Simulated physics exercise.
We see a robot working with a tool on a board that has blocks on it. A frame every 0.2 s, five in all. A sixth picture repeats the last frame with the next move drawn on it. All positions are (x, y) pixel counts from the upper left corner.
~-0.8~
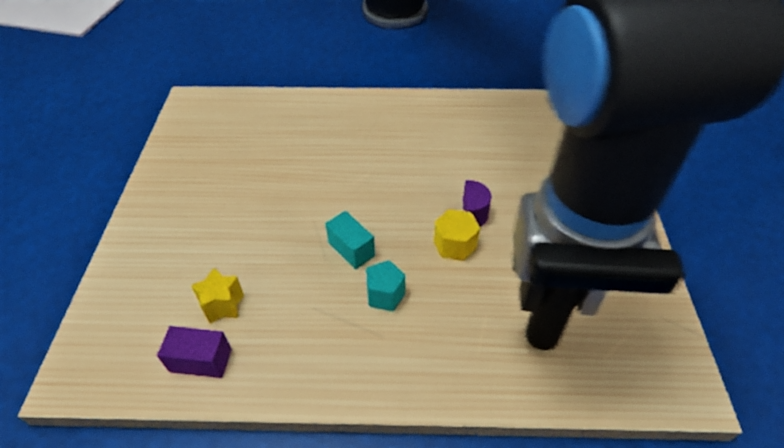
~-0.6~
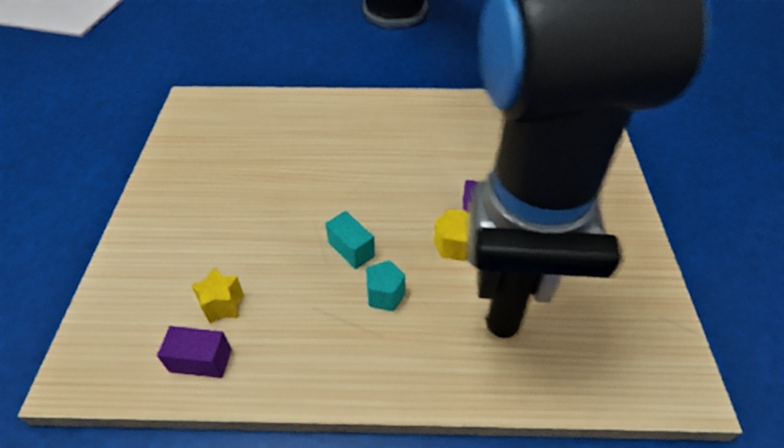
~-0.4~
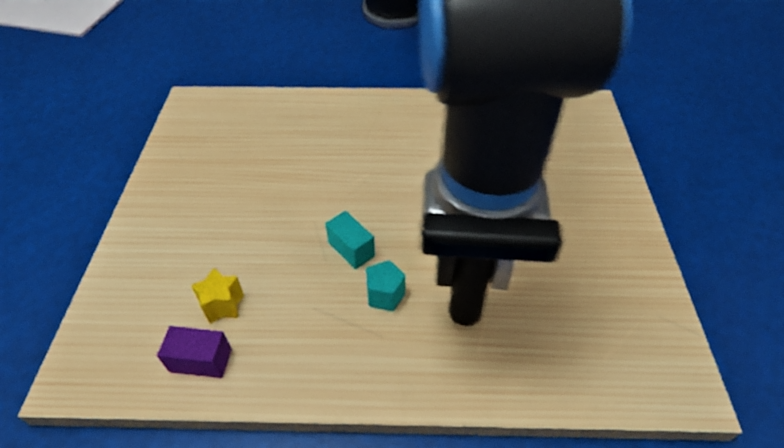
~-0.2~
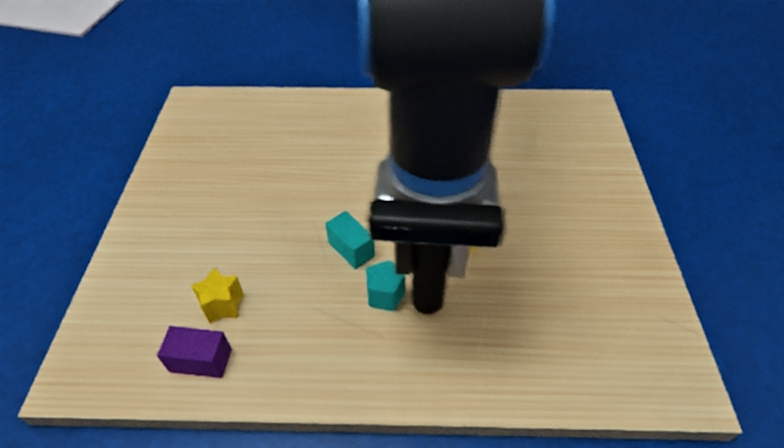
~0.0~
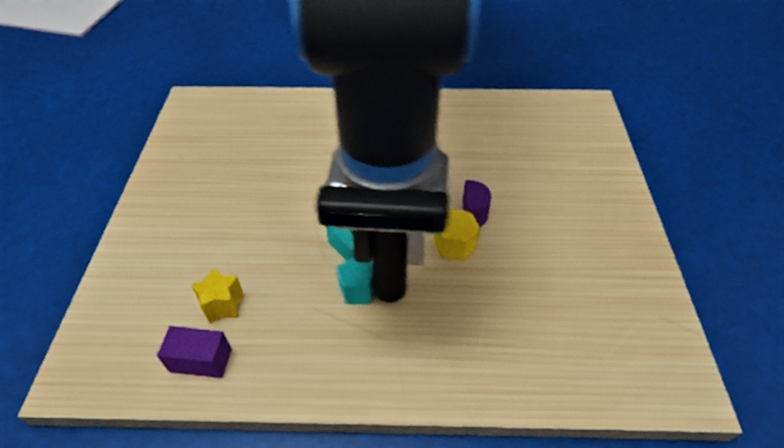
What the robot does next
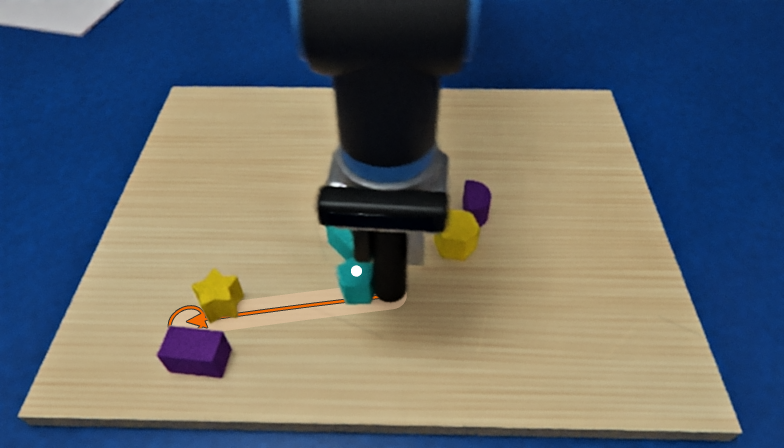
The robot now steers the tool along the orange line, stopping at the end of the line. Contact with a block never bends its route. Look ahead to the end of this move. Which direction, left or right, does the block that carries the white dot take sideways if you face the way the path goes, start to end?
The shift is rightward.
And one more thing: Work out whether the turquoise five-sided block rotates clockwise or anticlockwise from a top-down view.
From overhead, the rotation is clockwise.
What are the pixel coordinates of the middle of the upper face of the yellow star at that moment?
My estimate: (171, 278).
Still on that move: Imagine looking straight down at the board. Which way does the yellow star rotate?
Viewed from above, clockwise.
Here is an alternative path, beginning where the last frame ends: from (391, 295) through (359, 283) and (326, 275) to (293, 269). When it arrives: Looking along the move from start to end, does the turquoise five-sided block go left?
Yes, that is how it ends up.
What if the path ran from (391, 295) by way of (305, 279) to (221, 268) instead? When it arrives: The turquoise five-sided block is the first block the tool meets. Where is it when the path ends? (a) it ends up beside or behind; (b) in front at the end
b
The line goes from (391, 295) directly to (187, 322); the dot is on the turquoise five-sided block.
The first path, step by step. One third of the way, tool at (322, 297); turquoise five-sided block at (298, 264), turned 35° clockwise.
Two thirds of the way, tool at (252, 306); turquoise five-sided block at (288, 260), turned 60° clockwise.
At the end, tool at (183, 316); purple rectangular block unmoved; yellow star at (171, 278), turned 65° clockwise; turquoise five-sided block at (288, 260), turned 60° clockwise.
